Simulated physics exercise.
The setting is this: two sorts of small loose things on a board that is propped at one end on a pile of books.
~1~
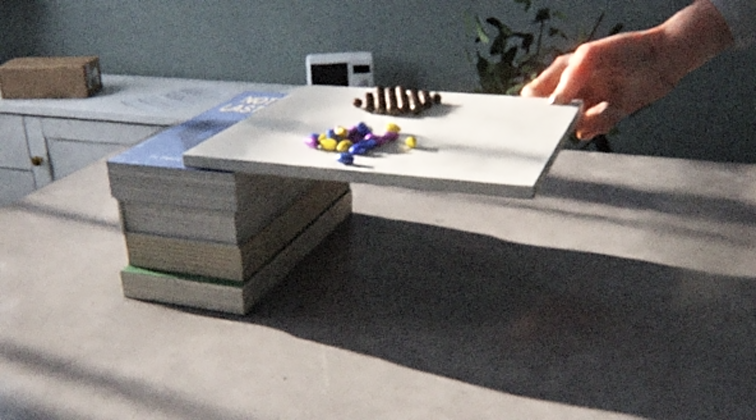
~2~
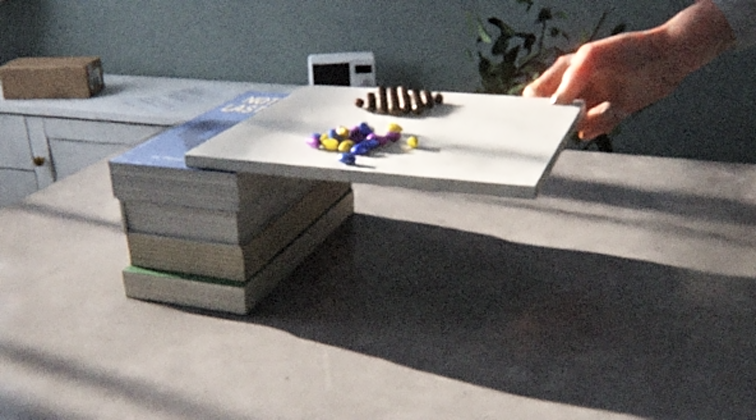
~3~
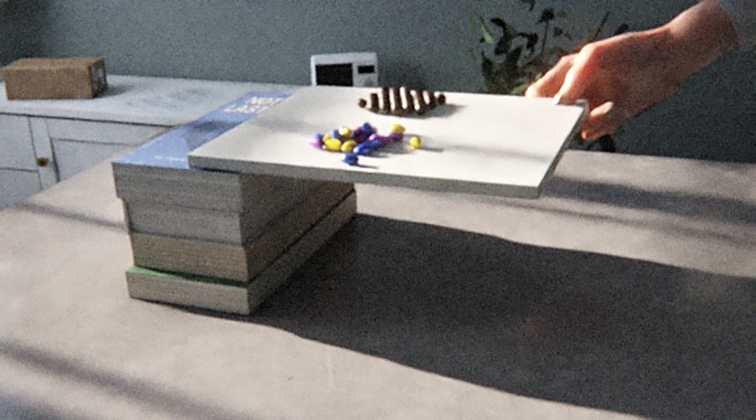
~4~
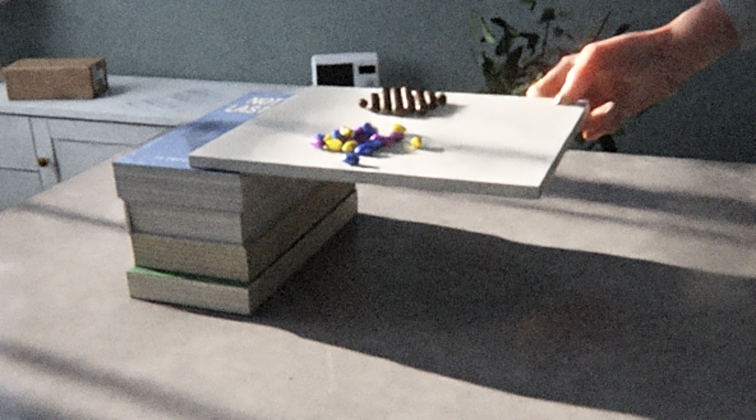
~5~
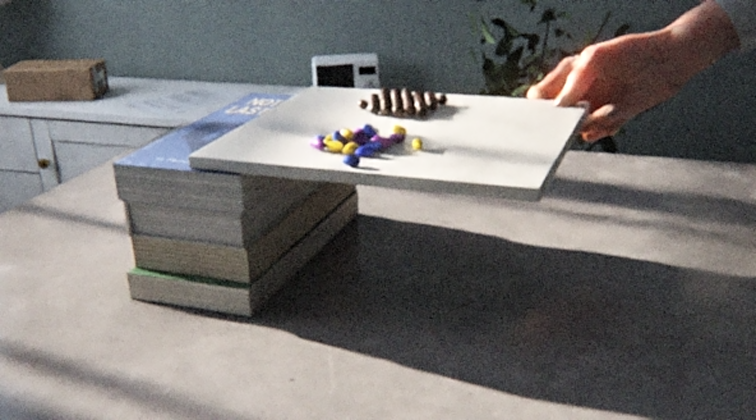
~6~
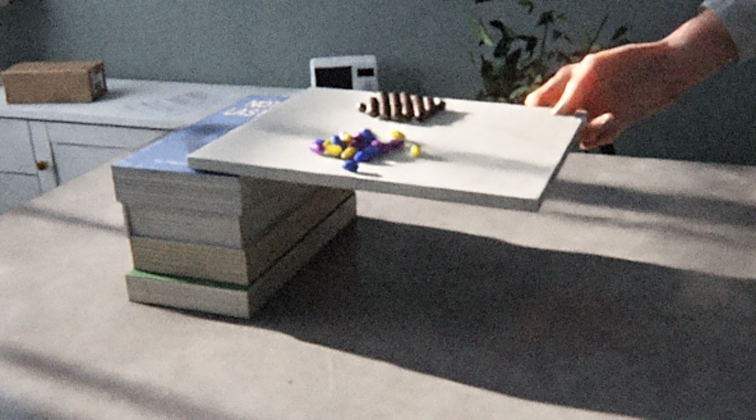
At first, a hand at the right holds a white board level, its left end resting on a stack of books, with colourful small pieces in front and dark ones behind. The board stays almost still, then the hand lowers the right end very slightly, while both batches stay in place.
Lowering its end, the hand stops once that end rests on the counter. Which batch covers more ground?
Result: The more remote batch.
Then, 0.37 s on from there, board sloping at 11°; front batch the whole lot still on the board; back batch the whole lot still on the board.
Then, 0.84 s on from there, board sloping at 23°; front batch the whole lot still on the board; back batch mostly less than half a board's length out.
Then, 1.34 s on from there, board resting at 32°; front batch mostly less than half a board's length out; back batch mostly up to a board's length out.
In the end, board resting at 32°; front batch mostly less than half a board's length out; back batch mostly one to two board lengths out, a little gone off the counter; the back batch has gone farther.
